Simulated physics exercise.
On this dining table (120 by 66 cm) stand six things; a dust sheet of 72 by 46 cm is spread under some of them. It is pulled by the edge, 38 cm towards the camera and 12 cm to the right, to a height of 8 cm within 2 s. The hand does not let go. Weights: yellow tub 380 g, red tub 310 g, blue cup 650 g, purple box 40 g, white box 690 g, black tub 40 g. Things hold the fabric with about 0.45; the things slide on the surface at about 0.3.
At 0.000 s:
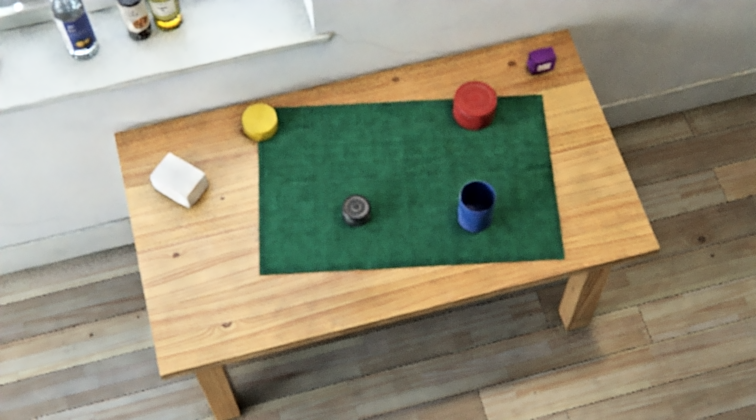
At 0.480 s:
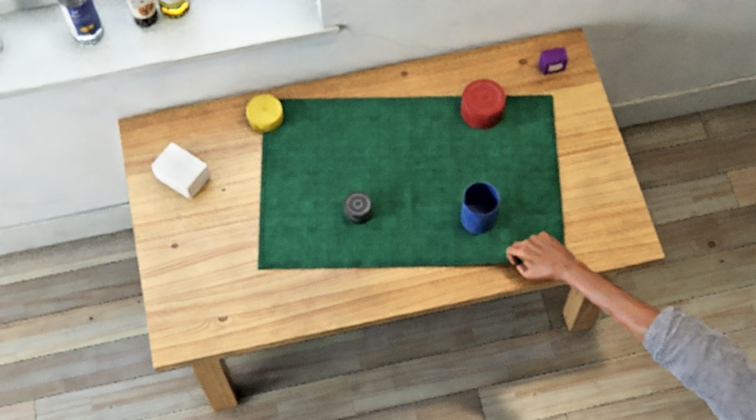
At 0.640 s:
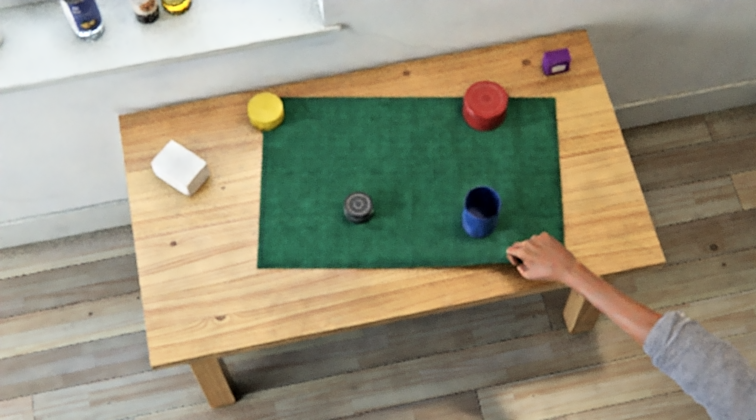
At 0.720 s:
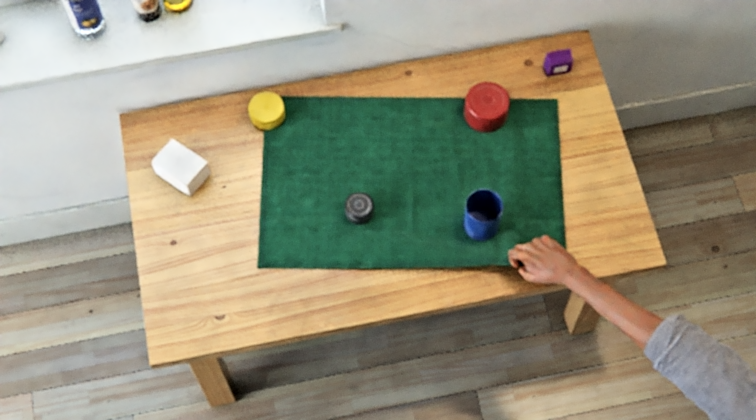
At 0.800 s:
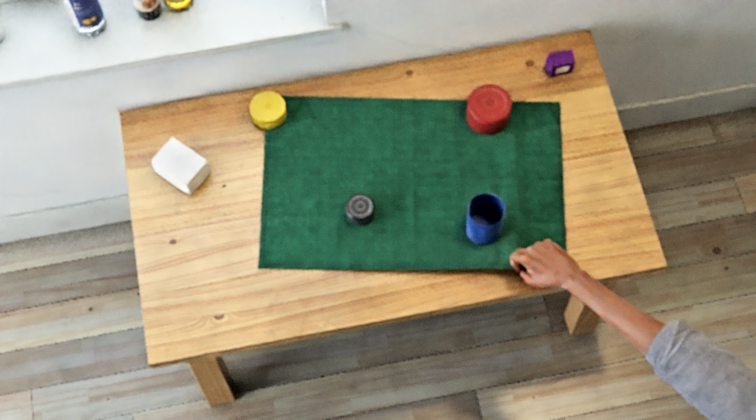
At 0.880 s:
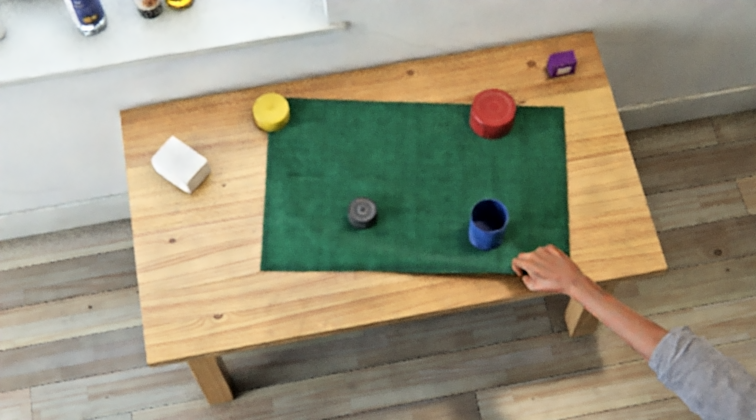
A hand gripping the near edge of a green cloth, dragging it slightly toward the right with tubs and a blue cup on it.
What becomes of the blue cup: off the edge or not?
Verdict: The blue cup drops off.
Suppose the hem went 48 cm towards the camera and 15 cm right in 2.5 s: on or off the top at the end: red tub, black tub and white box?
Then: Red tub drops off, black tub falls off, white box remains.
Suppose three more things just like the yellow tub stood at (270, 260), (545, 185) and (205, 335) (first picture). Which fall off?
In turn: Drops off, drops off, remains.
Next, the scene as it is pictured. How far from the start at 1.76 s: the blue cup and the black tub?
About: Blue cup 25 cm, black tub 25 cm.
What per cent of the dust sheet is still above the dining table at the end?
Some 0 per cent of it.
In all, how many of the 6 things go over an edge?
I count 4.
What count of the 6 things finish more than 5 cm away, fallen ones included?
I count 4.
By 1.3 s, 95 % of the dust sheet is still over the top; blue cup 14 cm off its start, red tub 13 cm off its start, black tub 11 cm off its start.
By 1.8 s, 70 % of the dust sheet is still over the top; blue cup 27 cm off its start, red tub 29 cm off its start, black tub 25 cm off its start.
By 2.2 s, 15 % of the dust sheet is still over the top; blue cup over the edge, red tub 53 cm off its start at (621, 276), yellow tub 49 cm off its start at (395, 251).
By 2.6 s, 0 % of the dust sheet is still over the top; blue cup over the edge, yellow tub over the edge, red tub over the edge.
By 4.2 s, 0 % of the dust sheet is still over the top; blue cup over the edge, yellow tub over the edge, red tub over the edge, black tub over the edge.
